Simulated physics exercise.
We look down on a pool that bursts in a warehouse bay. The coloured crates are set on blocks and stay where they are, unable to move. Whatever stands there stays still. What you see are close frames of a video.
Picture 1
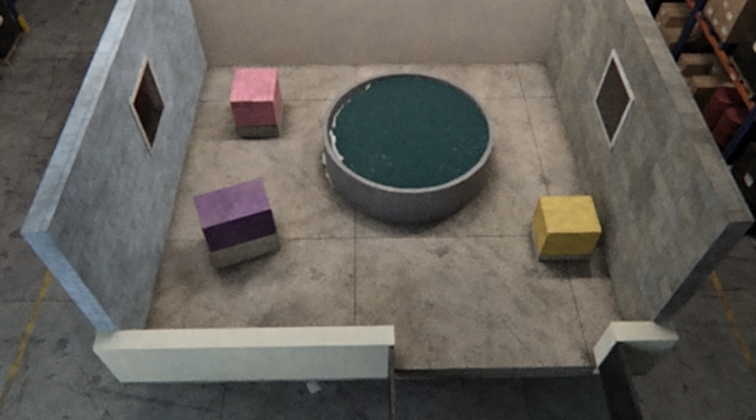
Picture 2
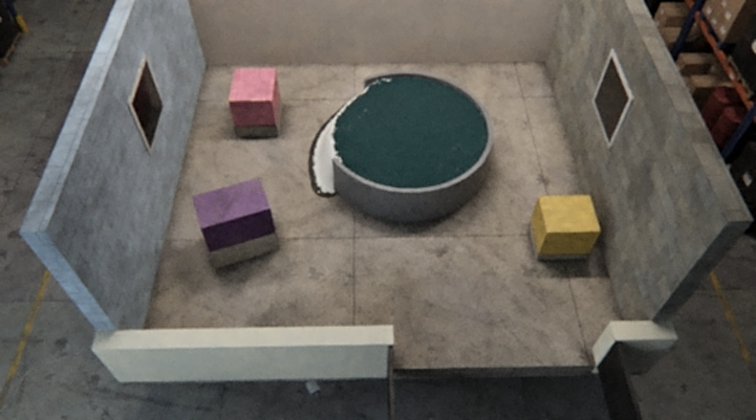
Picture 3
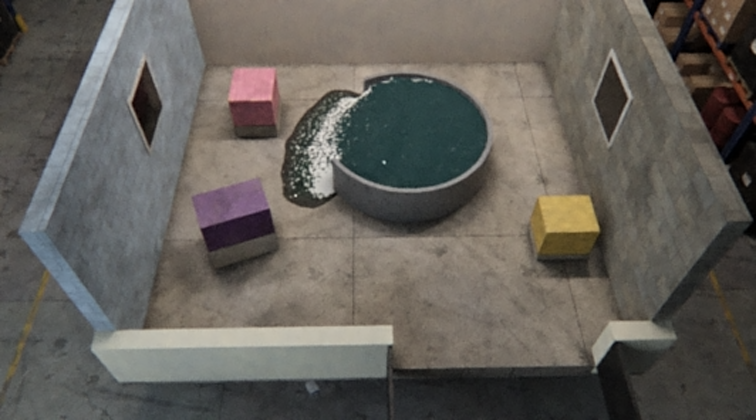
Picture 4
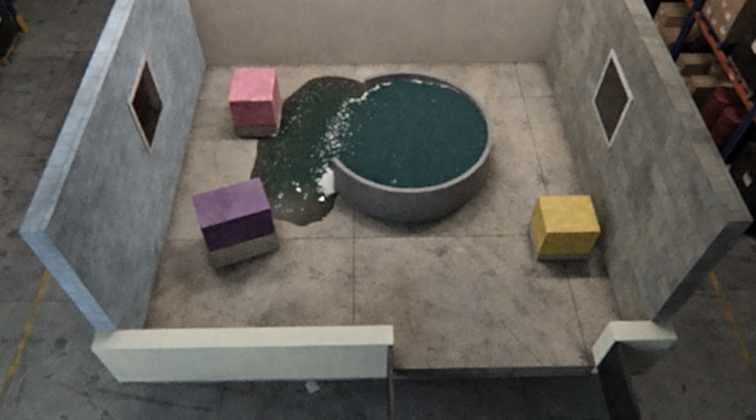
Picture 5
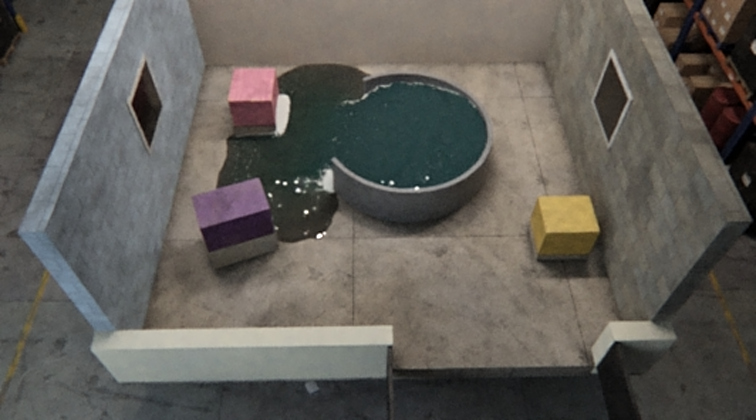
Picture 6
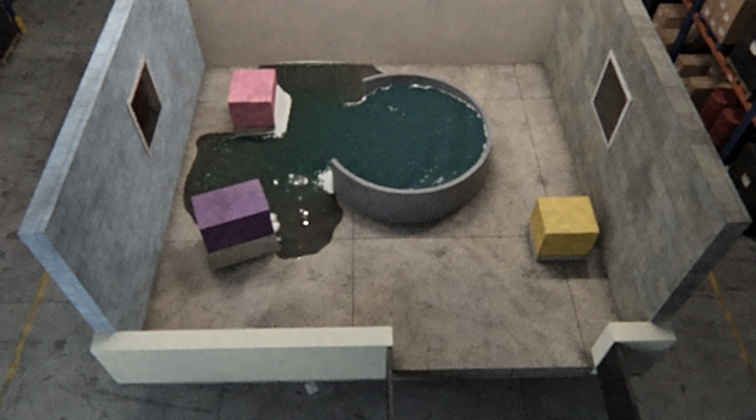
Dark green water bursting from the left side of a round pool, spreading across the floor and around pink and purple blocks.
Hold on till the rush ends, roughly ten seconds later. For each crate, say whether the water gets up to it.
Yellow crate: Yes; pink crate: Yes; purple crate: No.
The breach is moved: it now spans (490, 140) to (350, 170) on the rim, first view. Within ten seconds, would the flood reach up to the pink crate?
The pink stays clear.
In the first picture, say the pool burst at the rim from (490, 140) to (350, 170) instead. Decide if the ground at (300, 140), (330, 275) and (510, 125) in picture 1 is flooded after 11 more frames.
Spared, then sodden, then sodden.
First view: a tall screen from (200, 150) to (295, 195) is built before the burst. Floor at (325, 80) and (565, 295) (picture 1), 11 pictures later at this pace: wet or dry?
In turn: Flooded, clear.
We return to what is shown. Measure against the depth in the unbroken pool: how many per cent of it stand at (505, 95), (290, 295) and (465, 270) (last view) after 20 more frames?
My figures are about 6, 4 and 0 percent.
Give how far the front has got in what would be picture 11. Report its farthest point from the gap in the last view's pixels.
I'd point to (152, 295).
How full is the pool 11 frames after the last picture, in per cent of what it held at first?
About 44 per cent.
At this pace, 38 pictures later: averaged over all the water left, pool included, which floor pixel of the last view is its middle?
The balance point is around (340, 169).
A moment on, water covers 30 % of the floor; the yellow crate not reached, the pink crate water round its plinth, the purple crate water round its plinth.
Next, water covers 40 % of the floor; the yellow crate not reached, the pink crate water round its plinth, the purple crate water round its plinth.
Then, water covers 55 % of the floor; the yellow crate not reached, the pink crate water round its plinth, the purple crate water round its plinth.
Later, water covers 100 % of the floor; the yellow crate water round its plinth, the pink crate water round its plinth, the purple crate water round its plinth.
In the end, water covers 100 % of the floor; the yellow crate was topped, the pink crate was topped, the purple crate stayed above the water.
